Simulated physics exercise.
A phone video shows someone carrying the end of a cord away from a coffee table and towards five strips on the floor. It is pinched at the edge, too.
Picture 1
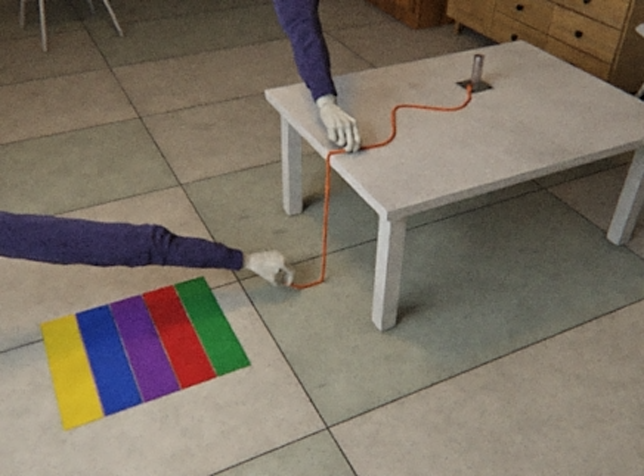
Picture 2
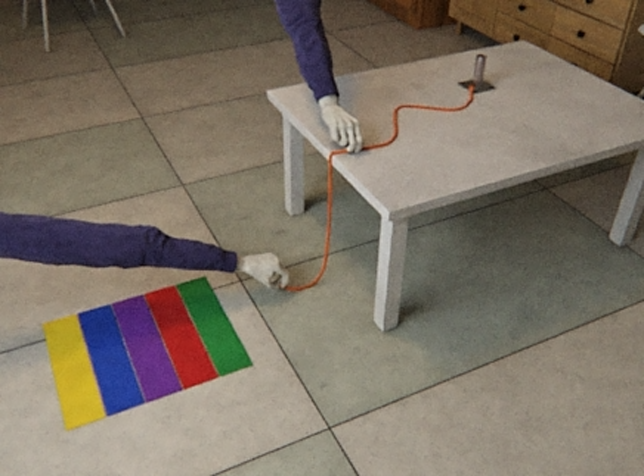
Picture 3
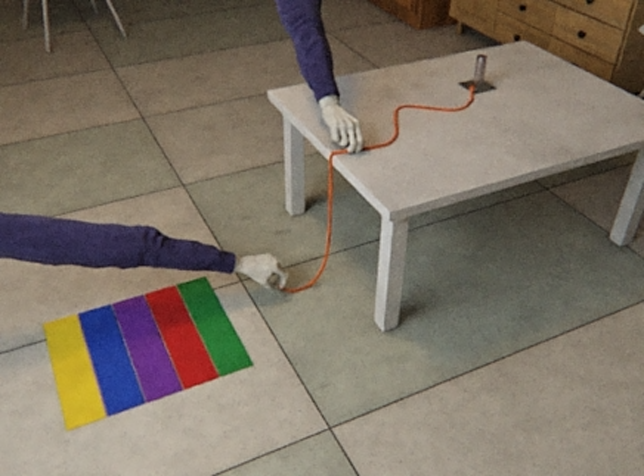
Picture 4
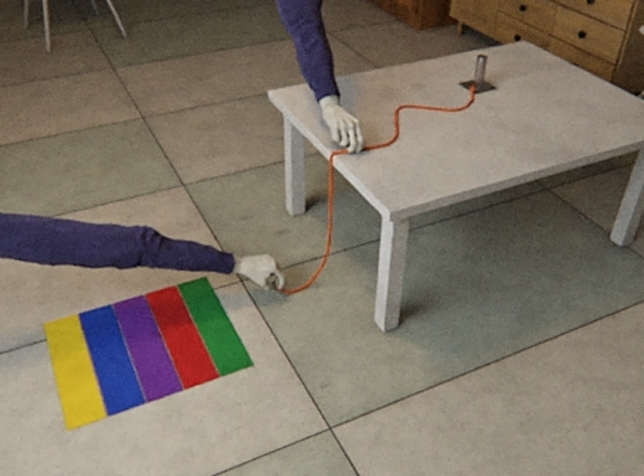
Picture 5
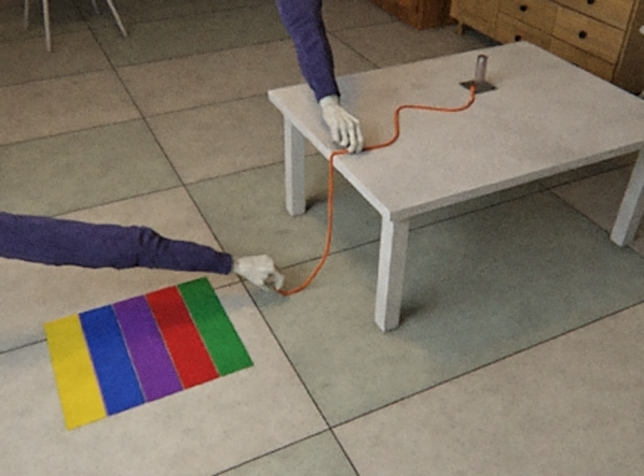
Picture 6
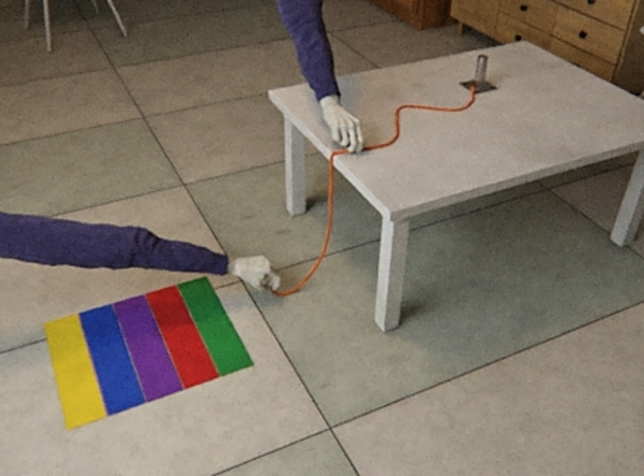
A white-gloved hand in a purple sleeve, low at the left, draws the end of an orange cord slightly leftward, while another pins the cord at the table's edge. The cord winds from a small metal post across a pale coffee table on a tiled floor, seen from above. Yellow, blue, purple, red and green strips lie at lower left, and the view shifts barely at first.
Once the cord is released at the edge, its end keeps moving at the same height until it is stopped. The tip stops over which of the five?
Over the purple strip.
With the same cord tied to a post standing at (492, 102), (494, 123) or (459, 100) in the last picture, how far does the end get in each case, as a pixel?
Going through them in sequence: (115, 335), (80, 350) and finally (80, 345).
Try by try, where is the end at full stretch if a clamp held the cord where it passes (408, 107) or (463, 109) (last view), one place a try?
Respectively (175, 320) and (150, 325).
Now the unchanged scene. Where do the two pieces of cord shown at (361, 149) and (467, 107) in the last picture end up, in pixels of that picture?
At (309, 167) for the first, at (441, 100) for the second.
Early on, end near (200, 311); over green.
Midway, end near (160, 323); over red.
At the end of the slack, end near (136, 330); over purple. The end stops over the purple strip.
